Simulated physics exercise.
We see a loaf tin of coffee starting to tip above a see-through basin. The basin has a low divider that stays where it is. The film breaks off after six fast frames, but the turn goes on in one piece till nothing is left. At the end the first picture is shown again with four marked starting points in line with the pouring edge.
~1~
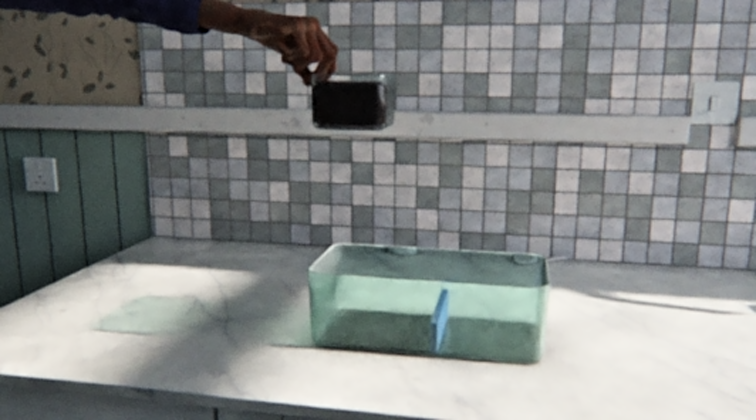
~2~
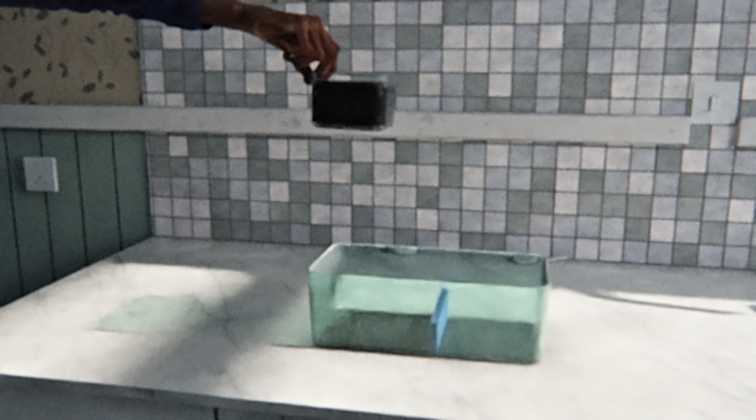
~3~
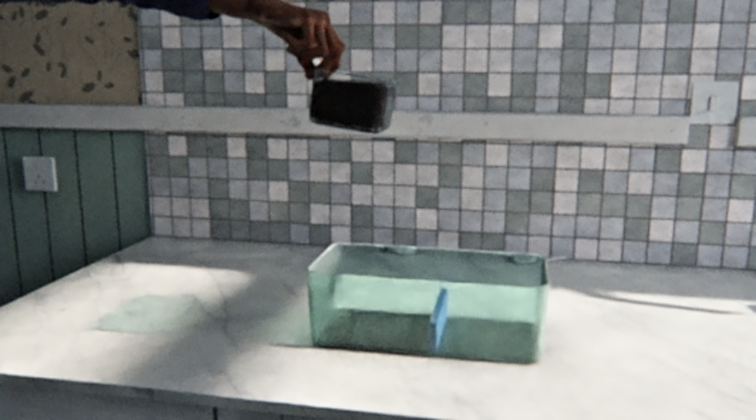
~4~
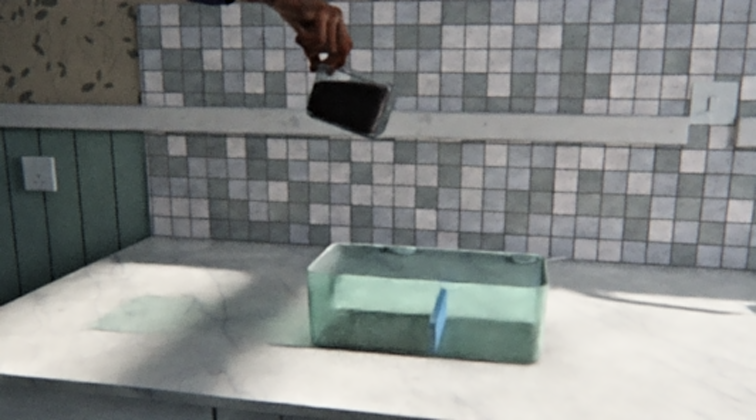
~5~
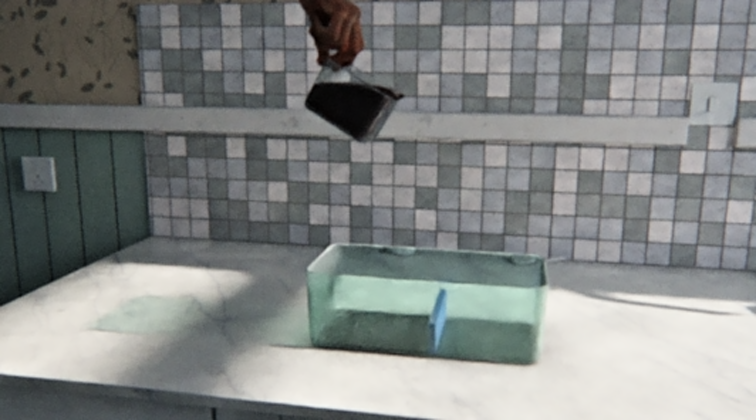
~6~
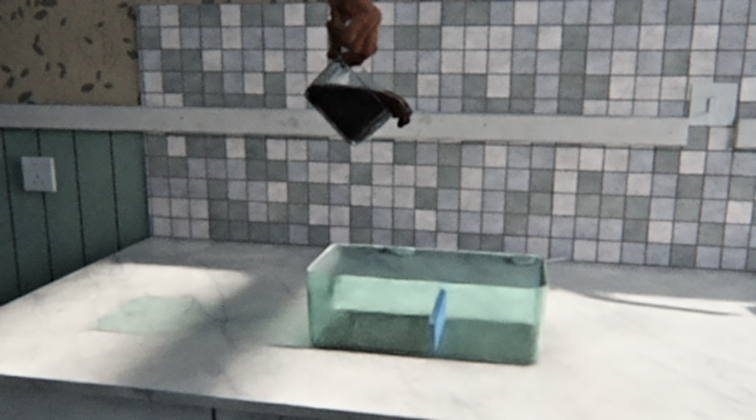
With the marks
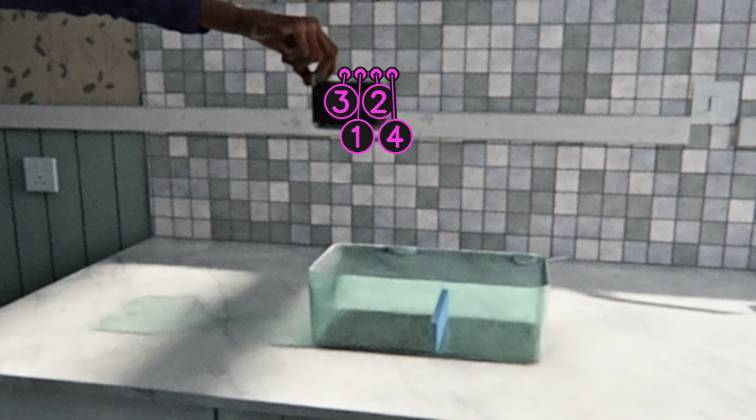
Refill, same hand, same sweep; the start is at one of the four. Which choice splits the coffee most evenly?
The best spot is 2.
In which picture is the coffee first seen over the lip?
In picture 5.
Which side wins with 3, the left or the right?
The left side.
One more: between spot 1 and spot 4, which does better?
The answer is 4.
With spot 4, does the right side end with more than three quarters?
No.
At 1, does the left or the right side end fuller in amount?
More ends on the left.
On the marked copy, 1 at (360, 74); 2 at (376, 74); 3 at (344, 74); 4 at (392, 74).
With 1, about 86 % ends left of the wall and 9 % right of it; 5 % is lost outside.
With 2, about 55 % ends left of the wall and 41 % right of it; 3 % is lost outside.
With 3, about 86 % ends left of the wall and 9 % right of it; 5 % is lost outside.
With 4, about 29 % ends left of the wall and 68 % right of it; 3 % is lost outside.
